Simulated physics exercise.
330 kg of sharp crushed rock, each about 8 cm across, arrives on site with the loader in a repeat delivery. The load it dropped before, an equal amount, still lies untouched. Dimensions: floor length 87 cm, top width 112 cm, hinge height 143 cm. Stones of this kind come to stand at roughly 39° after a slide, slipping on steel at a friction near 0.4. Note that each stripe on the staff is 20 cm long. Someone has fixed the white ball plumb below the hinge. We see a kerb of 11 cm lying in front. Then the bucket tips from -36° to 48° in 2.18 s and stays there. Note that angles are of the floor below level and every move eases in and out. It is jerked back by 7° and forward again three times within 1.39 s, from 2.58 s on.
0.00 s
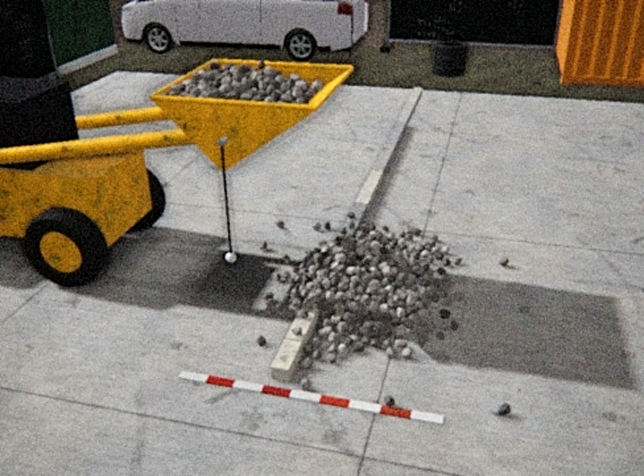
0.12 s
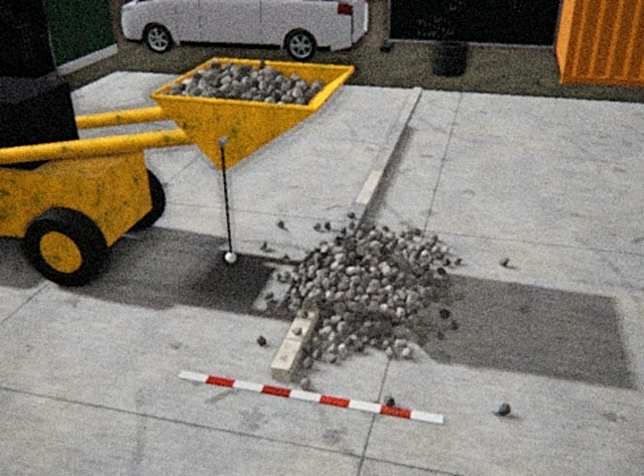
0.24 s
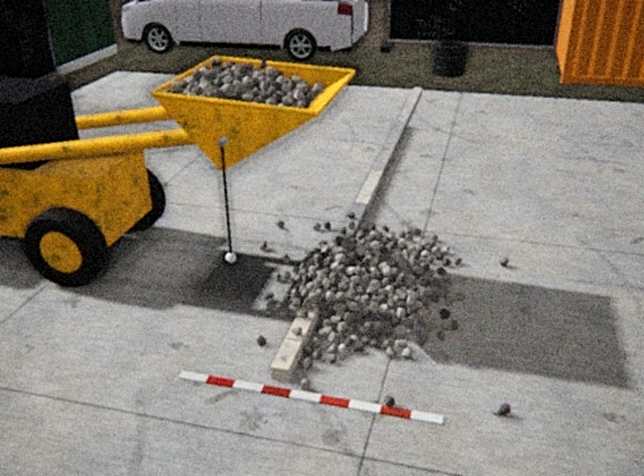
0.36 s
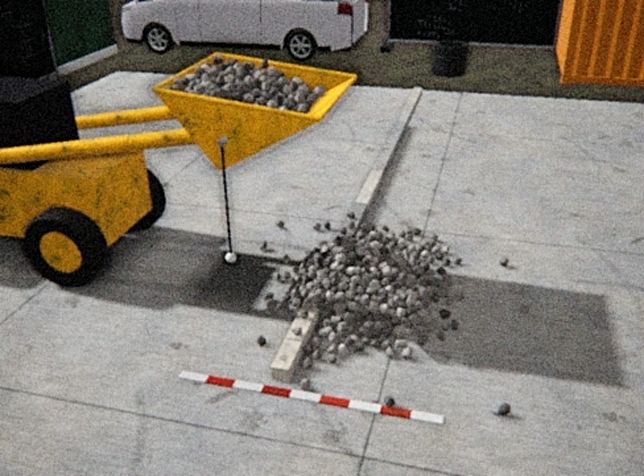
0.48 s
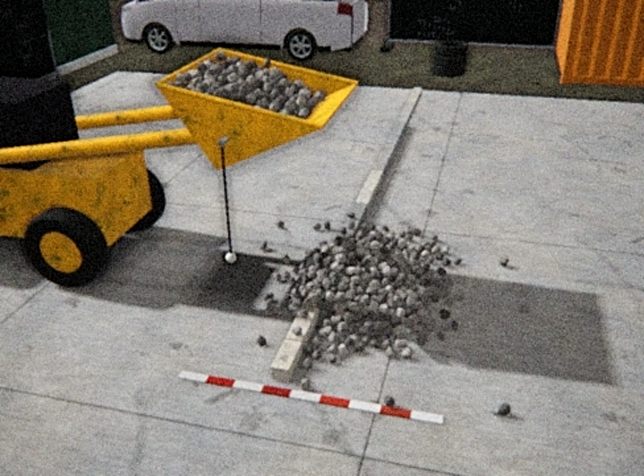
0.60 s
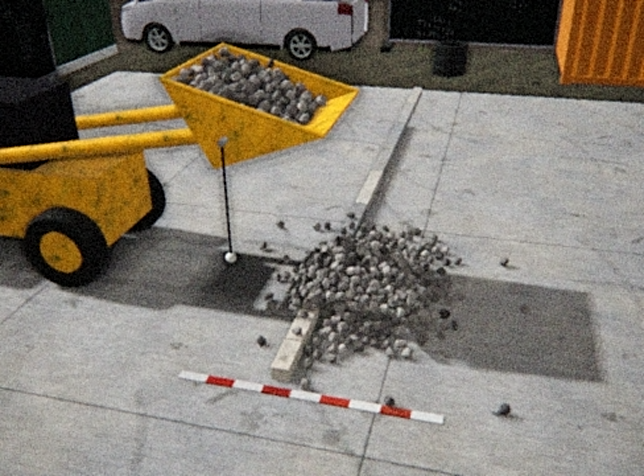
On a concrete yard, a yellow loader holds its raised bucket of grey stones left of a heap lying across a low kerb, behind a red-and-white staff. The bucket stays almost still at first, then its right-hand lip tilts slowly downward while the stones inside shift slightly and the heap stays unchanged.
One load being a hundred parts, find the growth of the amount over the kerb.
A growth of about 66 parts in a hundred.
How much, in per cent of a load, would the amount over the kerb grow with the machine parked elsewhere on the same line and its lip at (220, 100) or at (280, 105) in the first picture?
Near 0 per cent from the first place, 20 from the second.
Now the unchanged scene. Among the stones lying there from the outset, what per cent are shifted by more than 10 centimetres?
Roughly 5 percent.
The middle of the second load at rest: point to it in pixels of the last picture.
Roughly pixel (349, 269) in the last view.
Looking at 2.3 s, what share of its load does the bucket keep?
It holds some 5 percent.
After 1.6 s the floor is at 35°; in per cent of one load, 95 in the bucket, 20 on this side of the kerb, 85 over the kerb; the foremost stones are at (485, 300).
After 2.3 s the floor is at 48°; in per cent of one load, 6 in the bucket, 55 on this side of the kerb, 139 over the kerb; the foremost stones are at (485, 300).
After 4.4 s the floor is at 48°; in per cent of one load, 0 in the bucket, 50 on this side of the kerb, 150 over the kerb; the foremost stones are at (512, 310).
After 7.1 s the floor is at 48°; in per cent of one load, 0 in the bucket, 50 on this side of the kerb, 150 over the kerb; the foremost stones are at (512, 310). Net gain over the kerb, 66.
